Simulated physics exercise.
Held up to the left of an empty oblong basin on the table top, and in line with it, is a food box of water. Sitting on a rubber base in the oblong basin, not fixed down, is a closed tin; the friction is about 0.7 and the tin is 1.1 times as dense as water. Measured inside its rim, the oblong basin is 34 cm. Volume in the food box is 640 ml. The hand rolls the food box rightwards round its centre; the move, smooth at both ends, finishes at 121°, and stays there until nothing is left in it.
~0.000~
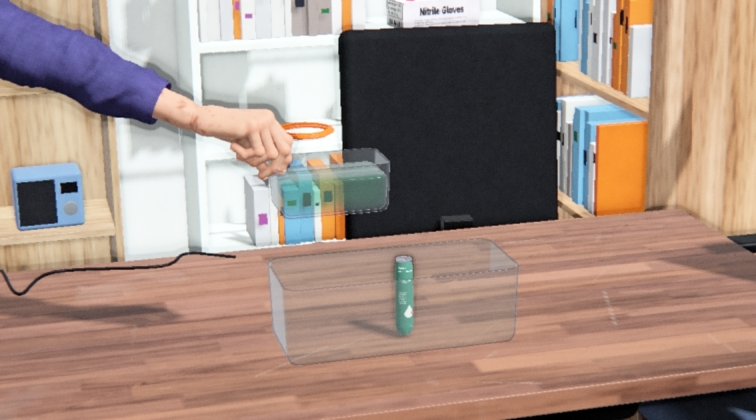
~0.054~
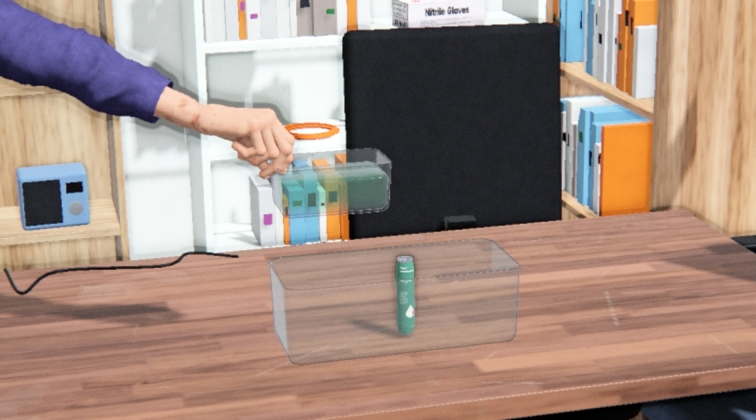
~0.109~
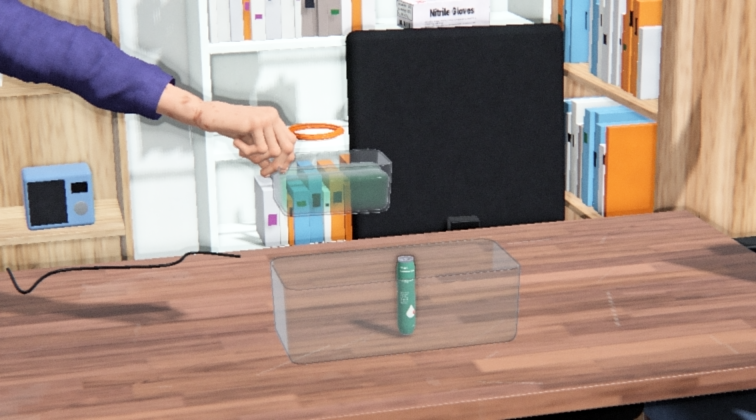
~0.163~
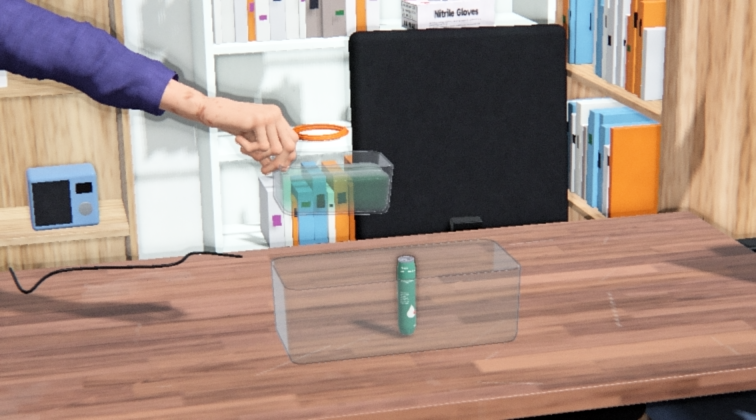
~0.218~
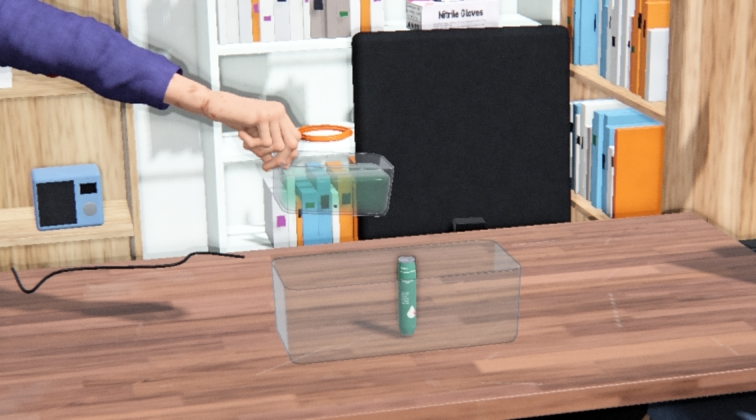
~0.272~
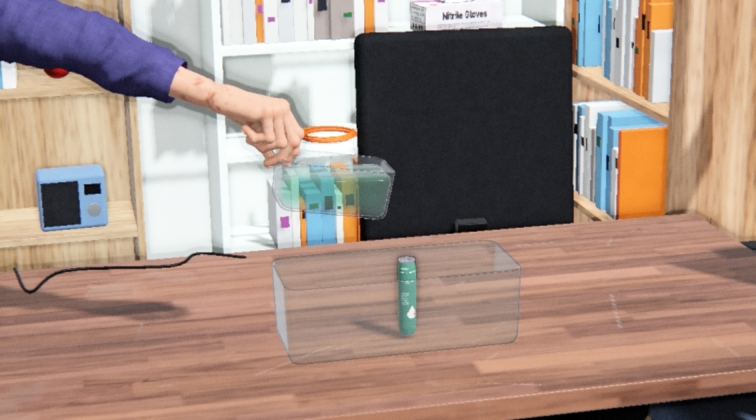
A hand slowly tilts a clear food box of water slightly rightwards above the table.
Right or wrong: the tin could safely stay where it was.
Right, it remains upright.
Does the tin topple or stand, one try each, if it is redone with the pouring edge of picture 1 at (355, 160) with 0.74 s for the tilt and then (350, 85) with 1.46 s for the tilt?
The tin overturns the first time and stays vertical the second time.
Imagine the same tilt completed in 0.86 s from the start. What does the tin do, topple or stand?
Holds steady.
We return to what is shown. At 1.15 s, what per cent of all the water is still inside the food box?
About 4 percent.
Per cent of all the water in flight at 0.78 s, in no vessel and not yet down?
I'd put it at about 34 percent.
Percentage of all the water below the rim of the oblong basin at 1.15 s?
Value: Approx. 92 %.
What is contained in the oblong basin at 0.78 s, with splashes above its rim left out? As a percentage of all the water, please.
I'd estimate some 28 percent of the liquid.
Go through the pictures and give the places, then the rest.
It leans 0°; its right rim is at (383, 157); the water meets the walls at (275, 176) and (380, 168); the oblong basin's rim runs from (276, 276) to (504, 253); the tin's top is at (404, 262), in the first frame.
It leans 0°; its right rim is at (384, 157); the water meets the walls at (276, 176) and (382, 168), in the second frame.
It leans 2°; its right rim is at (385, 158); the water meets the walls at (277, 175) and (383, 168), in the third frame.
It leans 4°; its right rim is at (386, 160); the water meets the walls at (277, 175) and (383, 169), in the fourth frame.
It leans 7°; its right rim is at (388, 163); the water meets the walls at (278, 175) and (384, 169), in the fifth frame.
It leans 10°; its right rim is at (388, 167); the water meets the walls at (278, 175) and (385, 170), in the sixth frame.
Then, 0.78 s in, the tilt is 67° and 37 per cent is still to pour; the tin stands where it began.
Then, 1.15 s in, the tilt is 108° and 4 per cent is still to pour; the tin stands where it began.
Then, 1.54 s in, the tilt is 121° and 0 per cent is still to pour; the tin stands where it began.
Then, 1.96 s in, the tilt is 121° and 0 per cent is still to pour; the tin stands where it began.
Finally, the tin stands where it began.
